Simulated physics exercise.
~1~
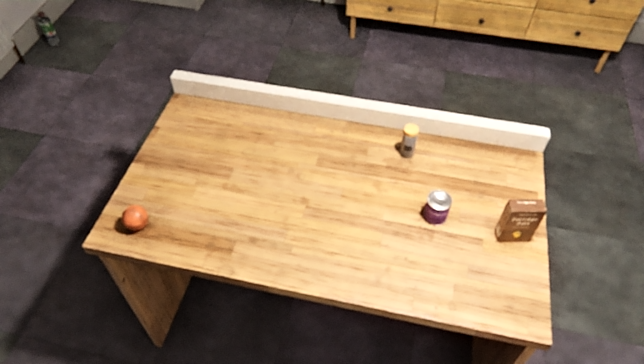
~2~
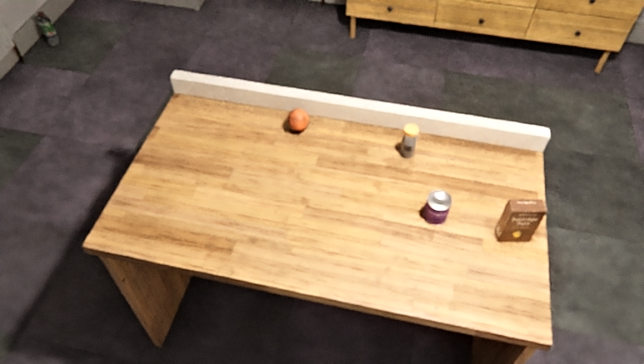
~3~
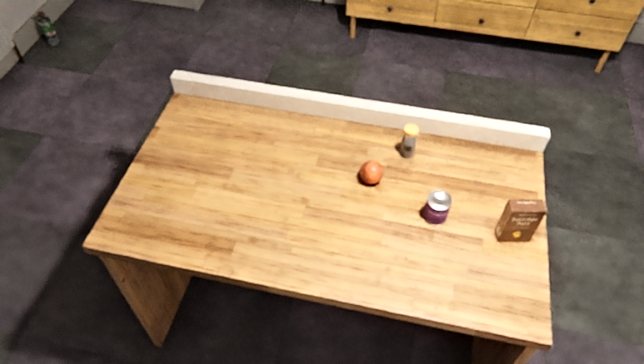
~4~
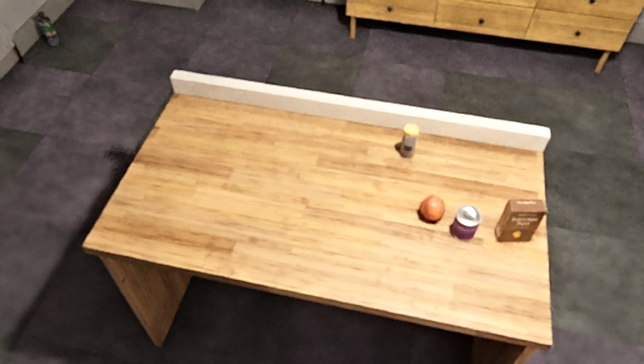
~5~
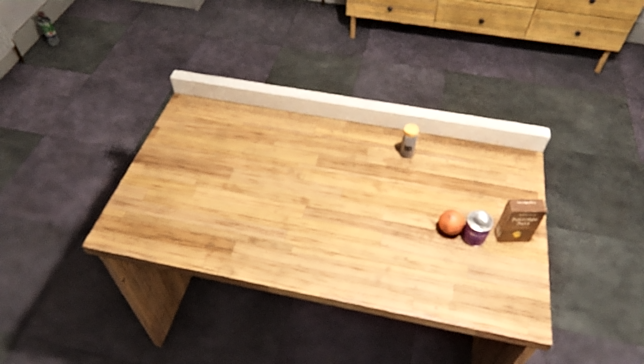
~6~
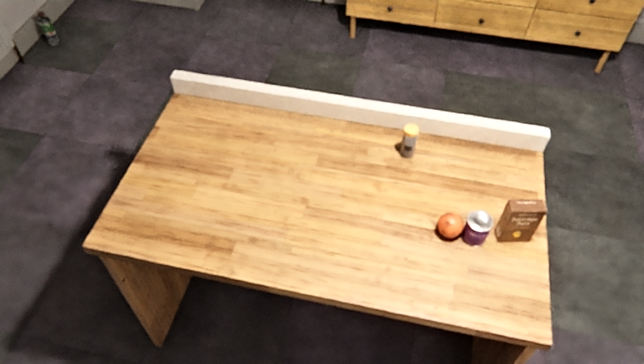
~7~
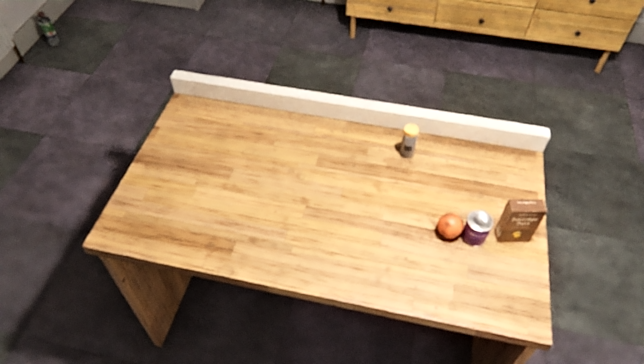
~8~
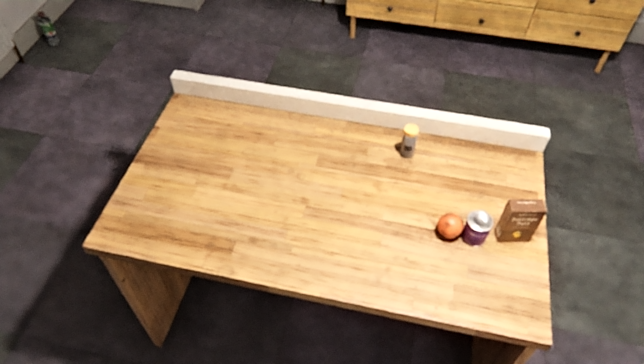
An orange ball rolled from the left side of a wooden table to the rail at the back, bounced off towards the right and nudged a purple tin a short way, then stopped beside it, while the grey shaker and brown packet stayed put.
